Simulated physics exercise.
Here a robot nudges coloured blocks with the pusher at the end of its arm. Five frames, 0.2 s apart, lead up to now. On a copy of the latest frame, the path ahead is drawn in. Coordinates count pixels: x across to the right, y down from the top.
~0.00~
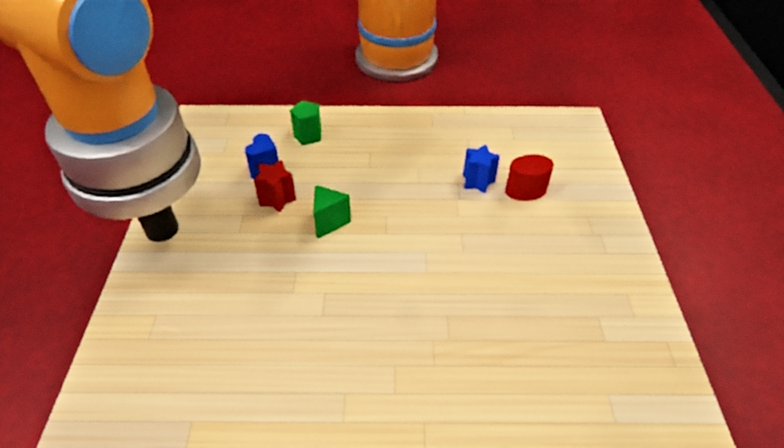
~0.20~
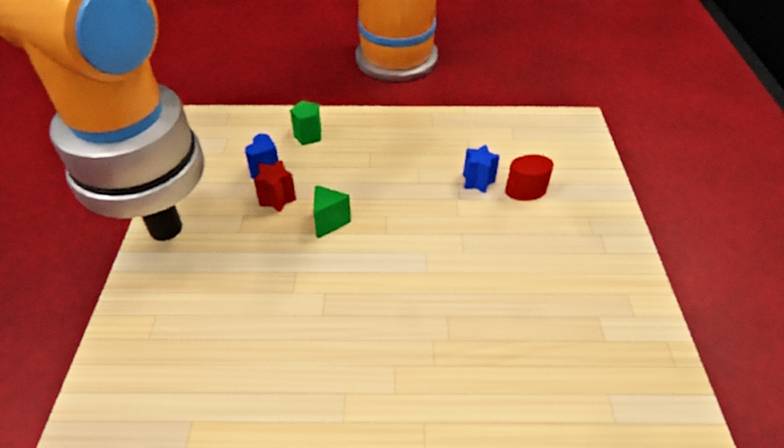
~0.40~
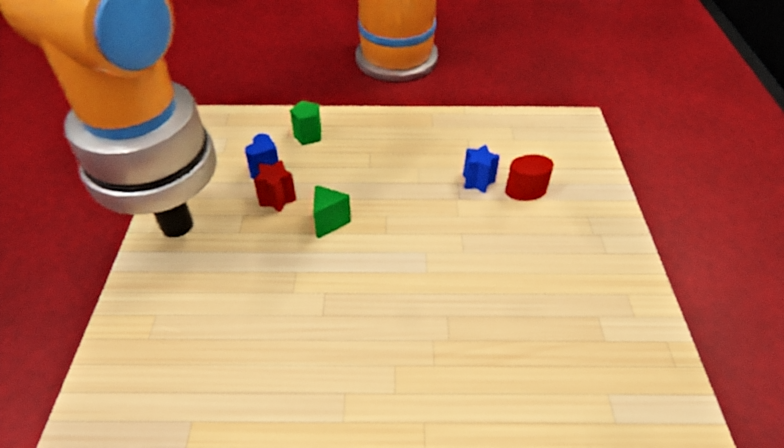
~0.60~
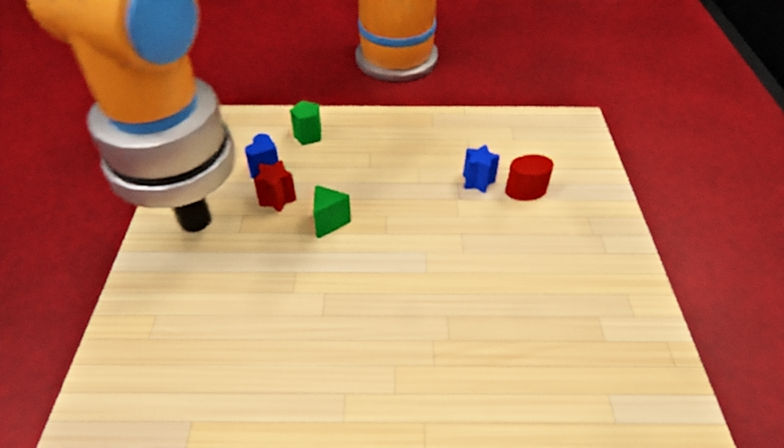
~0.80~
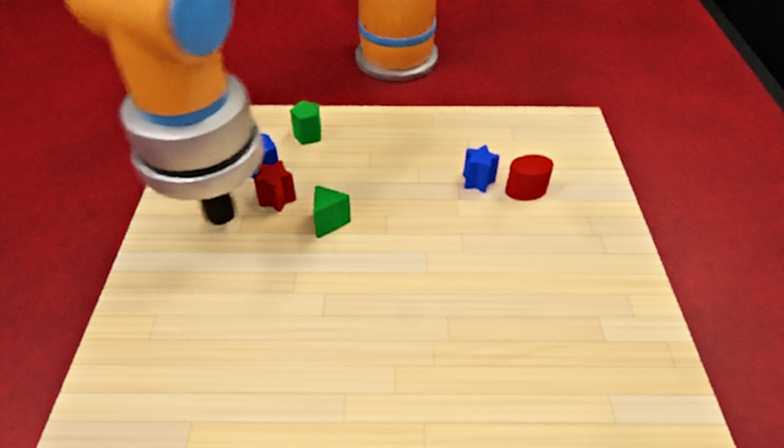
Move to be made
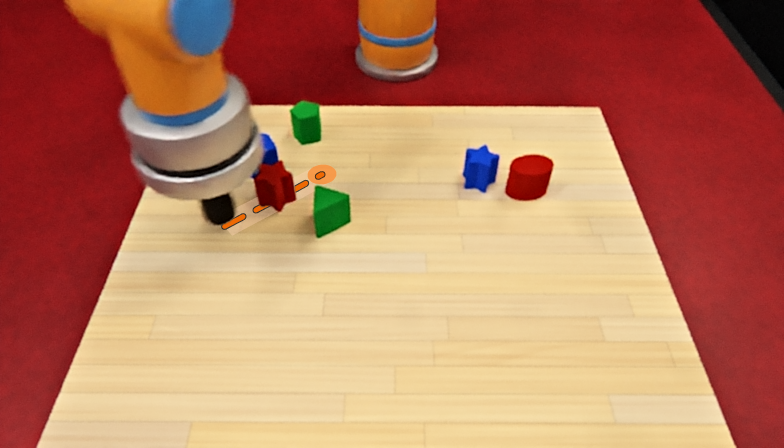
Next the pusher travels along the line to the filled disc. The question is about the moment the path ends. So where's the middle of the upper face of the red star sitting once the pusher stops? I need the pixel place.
That would be at about pixel (343, 138).
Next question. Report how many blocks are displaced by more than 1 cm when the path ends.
I expect just one block to be moved by more than 1 cm.
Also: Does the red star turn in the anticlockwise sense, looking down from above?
No
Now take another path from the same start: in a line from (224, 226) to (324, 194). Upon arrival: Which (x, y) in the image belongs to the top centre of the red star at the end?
For the centre of its top, I'd go with (298, 154).
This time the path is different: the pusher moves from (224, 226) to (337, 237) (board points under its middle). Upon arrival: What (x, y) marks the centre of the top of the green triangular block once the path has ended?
At the end it should sit near (352, 192).
Path on the board, in a line from (224, 226) to (322, 174).
The first path, step by step. One third of the way, pusher (257, 195); red star (285, 167).
Two thirds of the way, pusher (290, 178); red star (312, 154), turned 35° clockwise.
At the end, pusher (321, 162); blue heart-shaped block in place; red star (343, 138), turned 35° clockwise.
